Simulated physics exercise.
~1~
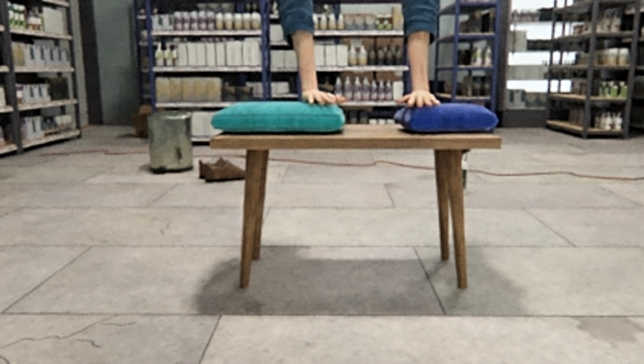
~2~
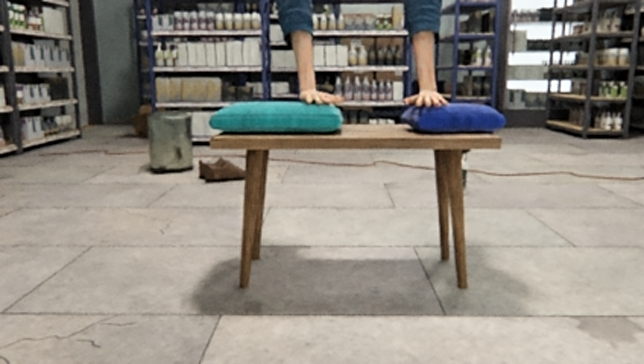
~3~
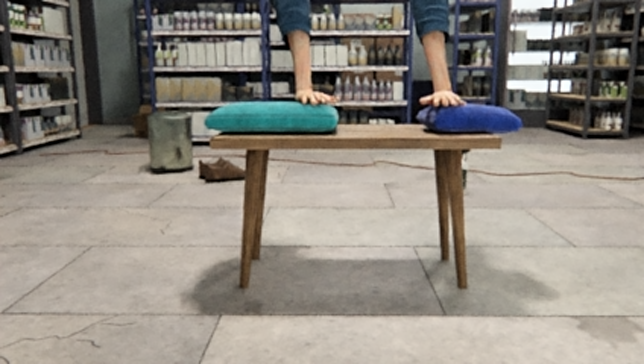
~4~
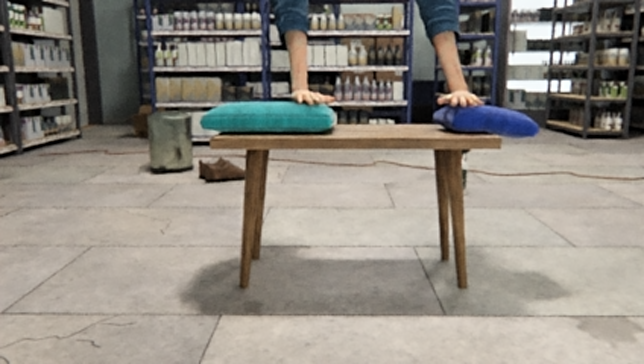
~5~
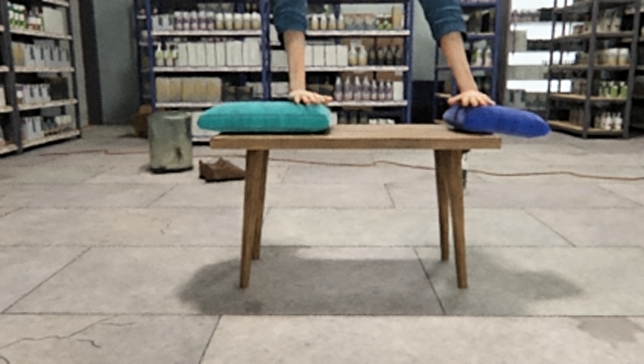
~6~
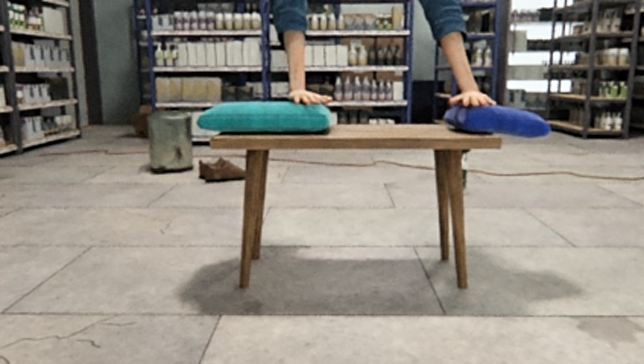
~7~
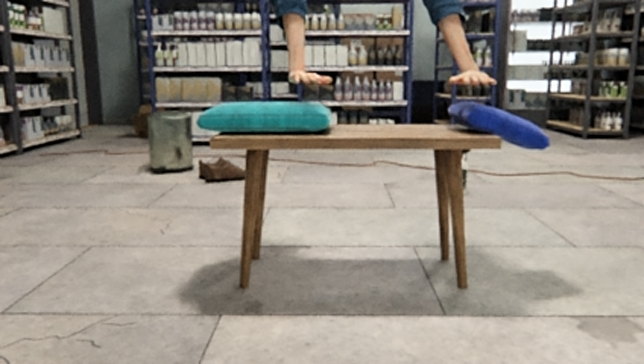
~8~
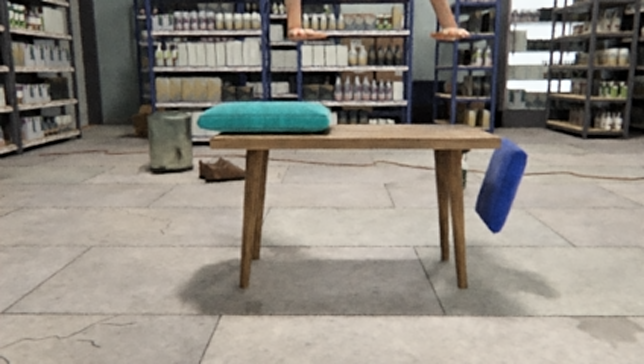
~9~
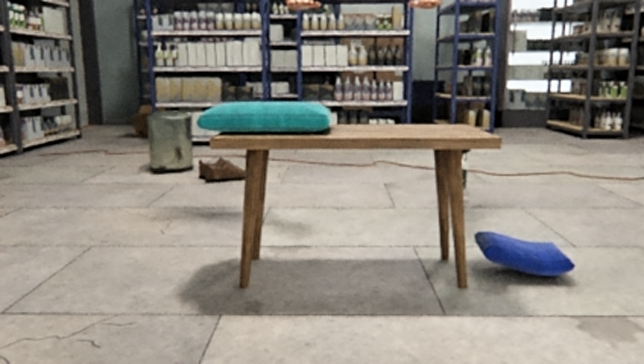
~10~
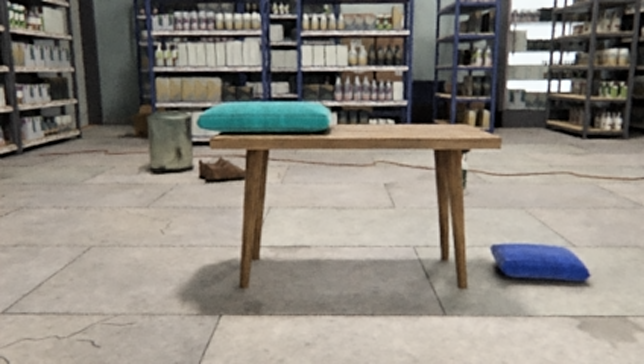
The clip opens on two hands resting on a turquoise pillow and a blue sack, set at either end of a low wooden table in a room lined with stocked shelves. The hands spread apart, easing the pillow slightly left and pushing the sack farther right until much of it juts past the table's edge. After a brief pause, both hands lift away. The blue sack tilts, tips over the end and drops to the tiled floor, where it settles flat. The turquoise pillow stays in place on the table.
